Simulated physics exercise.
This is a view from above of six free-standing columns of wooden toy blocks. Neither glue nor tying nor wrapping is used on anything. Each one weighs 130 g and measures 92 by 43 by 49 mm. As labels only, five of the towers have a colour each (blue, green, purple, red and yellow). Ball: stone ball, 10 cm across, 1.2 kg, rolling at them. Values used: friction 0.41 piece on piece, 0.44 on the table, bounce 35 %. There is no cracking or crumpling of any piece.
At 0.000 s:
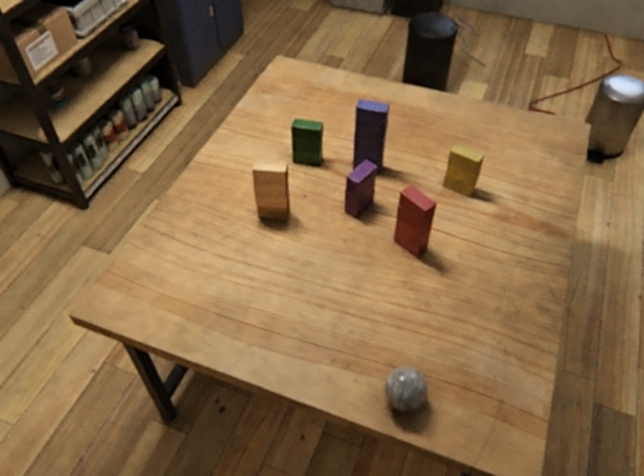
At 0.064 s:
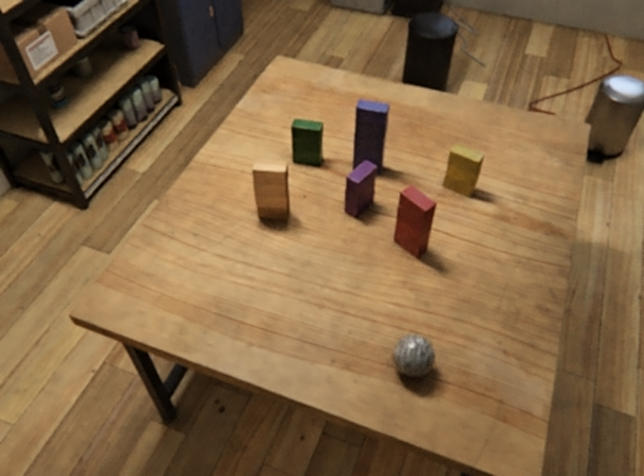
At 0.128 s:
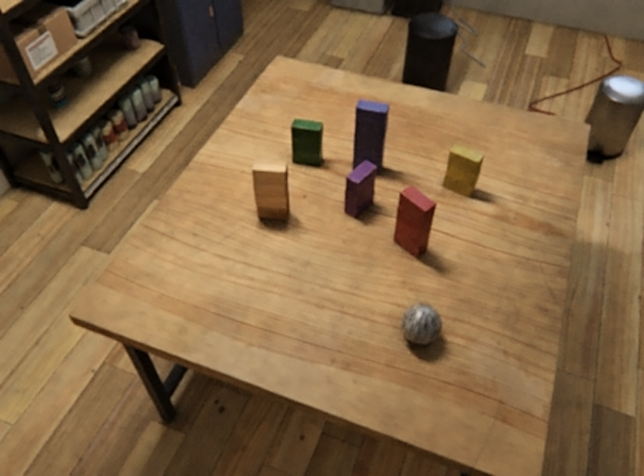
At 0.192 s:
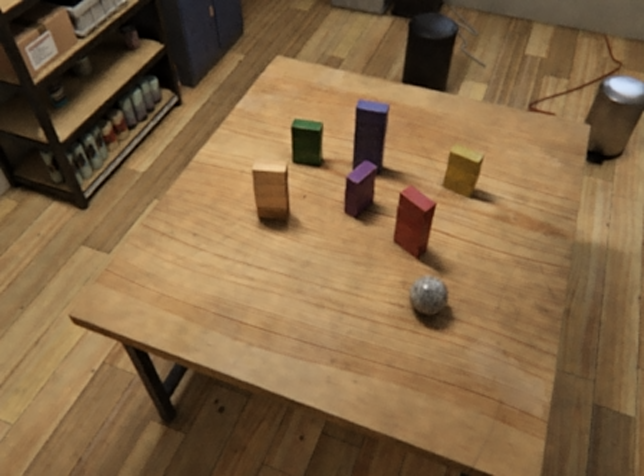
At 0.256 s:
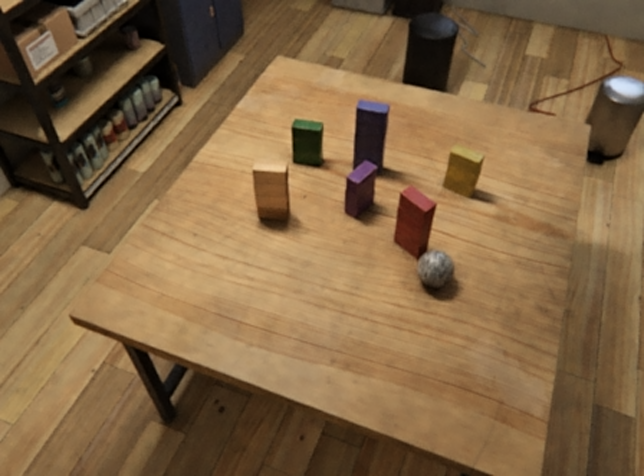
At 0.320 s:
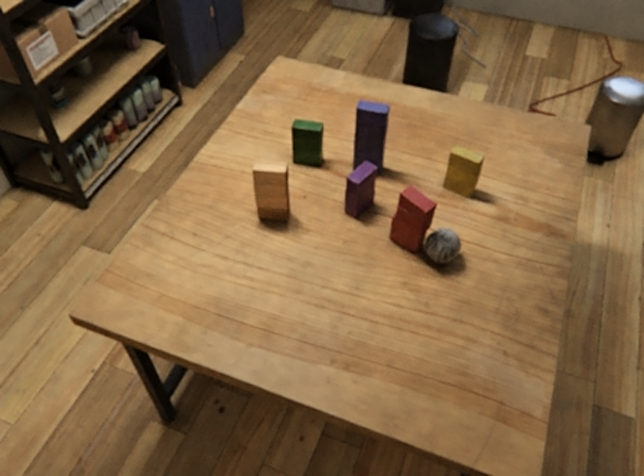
At first, six wooden block towers stand on a wooden table, with a gray stone ball near the front edge. The ball rolls away from the viewer and slightly right, closing in on the red tower. It then meets that tower's right side, and the red tower tilts slightly while still upright.
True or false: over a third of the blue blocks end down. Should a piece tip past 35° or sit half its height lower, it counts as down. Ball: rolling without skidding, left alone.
False.
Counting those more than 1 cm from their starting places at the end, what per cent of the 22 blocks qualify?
Displaced: 30 %.
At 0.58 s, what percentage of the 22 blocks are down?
0 per cent.
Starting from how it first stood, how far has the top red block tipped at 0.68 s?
Measured against how it began, the tilt is near 0 degrees.
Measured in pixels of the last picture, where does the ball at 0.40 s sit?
(455, 221) or so.
After 0.40 s, ball still moving; none of the 5 blue blocks down (0 of 22 in all colours); top blue block unmoved; top red block shifted 12 mm.
After 0.58 s, ball still moving; none of the 5 blue blocks down (0 of 22 in all colours); top blue block unmoved; top yellow block leaning 34°.
After 0.68 s, ball still moving; none of the 5 blue blocks down (1 of 22 in all colours); top blue block unmoved; top yellow block leaning 41°, 7 cm lower.
After 0.94 s, ball still moving; none of the 5 blue blocks down (2 of 22 in all colours); top blue block unmoved; top yellow block on its side.
At rest (1.4 s), ball rolling away; none of the 5 blue blocks down (2 of 22 in all colours); top blue block unmoved; top yellow block on its side. That is 0 per cent. As the last picture would show them, middles, top blue block near (373, 113), top yellow block near (445, 168).
